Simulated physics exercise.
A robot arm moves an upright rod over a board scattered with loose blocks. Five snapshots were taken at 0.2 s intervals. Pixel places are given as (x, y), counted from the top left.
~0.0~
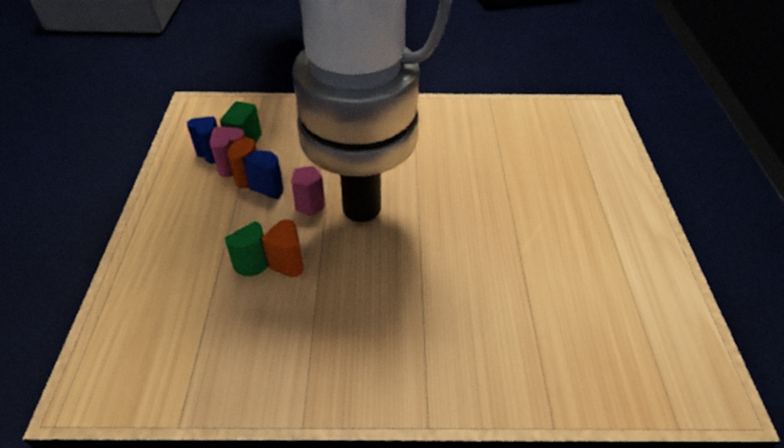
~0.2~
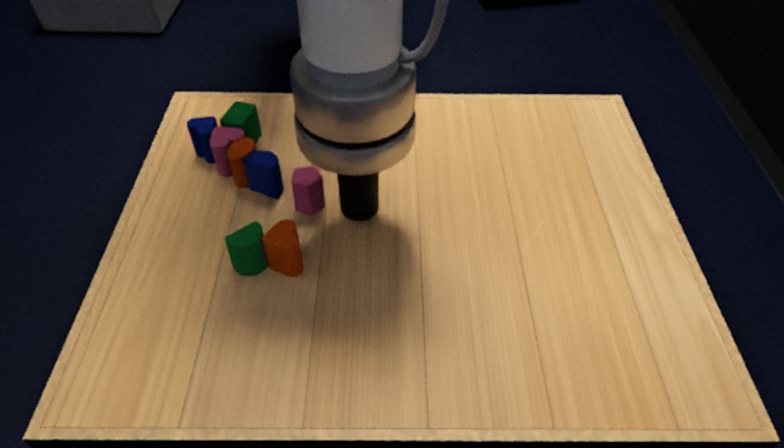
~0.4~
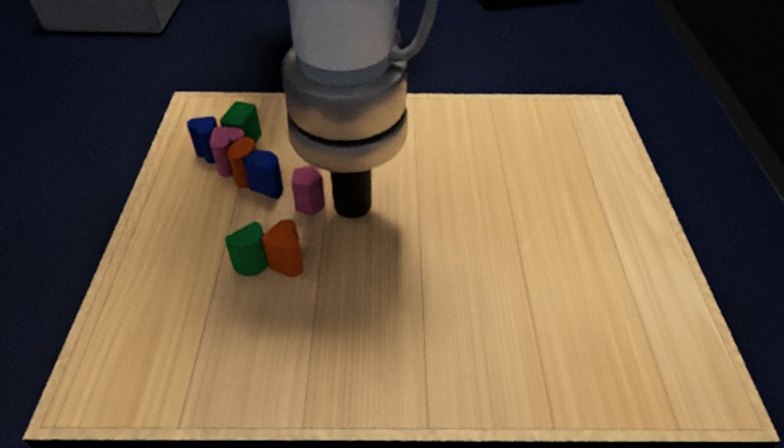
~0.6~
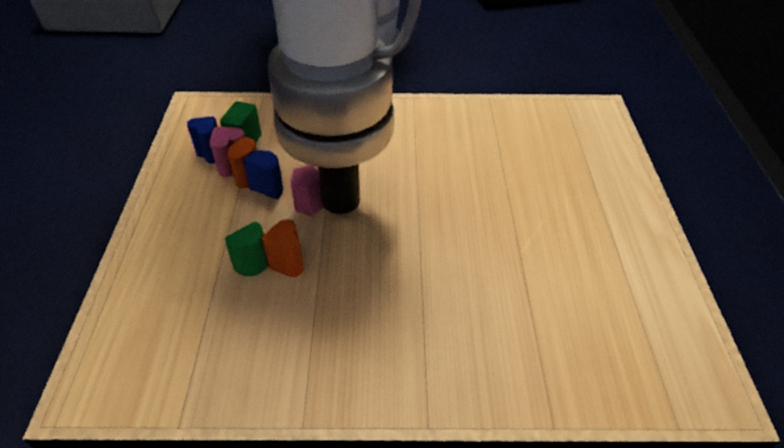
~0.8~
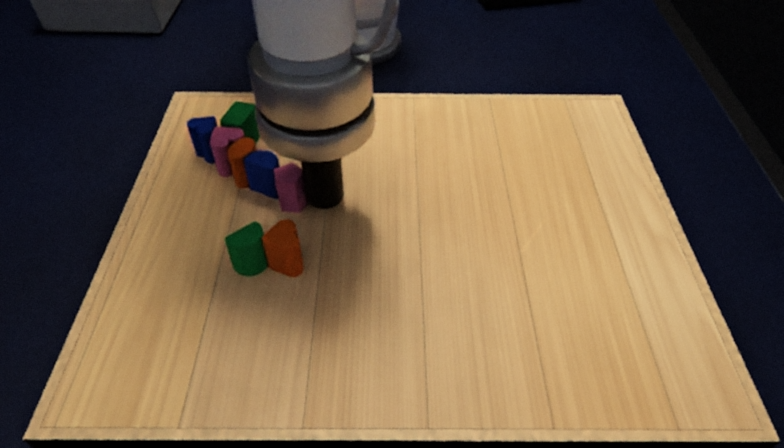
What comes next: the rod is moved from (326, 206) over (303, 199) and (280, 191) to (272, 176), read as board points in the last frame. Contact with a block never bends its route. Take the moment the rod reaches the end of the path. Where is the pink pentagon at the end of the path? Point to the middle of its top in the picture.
The top centre is at (253, 181).
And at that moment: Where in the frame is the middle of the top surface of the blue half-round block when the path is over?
I'd expect the centre of its top face to be at (235, 167).
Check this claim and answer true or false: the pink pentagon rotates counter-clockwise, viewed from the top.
True
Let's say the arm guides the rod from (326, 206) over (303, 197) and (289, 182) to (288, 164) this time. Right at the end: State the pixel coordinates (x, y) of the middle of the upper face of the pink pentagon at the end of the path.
It should be at (264, 178) by then.
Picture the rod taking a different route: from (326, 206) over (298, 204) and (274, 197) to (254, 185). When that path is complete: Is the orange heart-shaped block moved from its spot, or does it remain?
The orange heart-shaped block will stay where it stands.
What follows on the original path. Halfway along, rod at (289, 186); orange elliptical block at (237, 145), turned 20° clockwise; blue half-round block at (237, 167), turned 65° clockwise; pink pentagon at (257, 181), turned 65° anticlockwise.
At the end, rod at (270, 166); pink heart-shaped block at (222, 133); orange elliptical block at (236, 143), turned 15° clockwise; blue half-round block at (235, 167), turned 70° clockwise; pink pentagon at (253, 181), turned 85° anticlockwise.
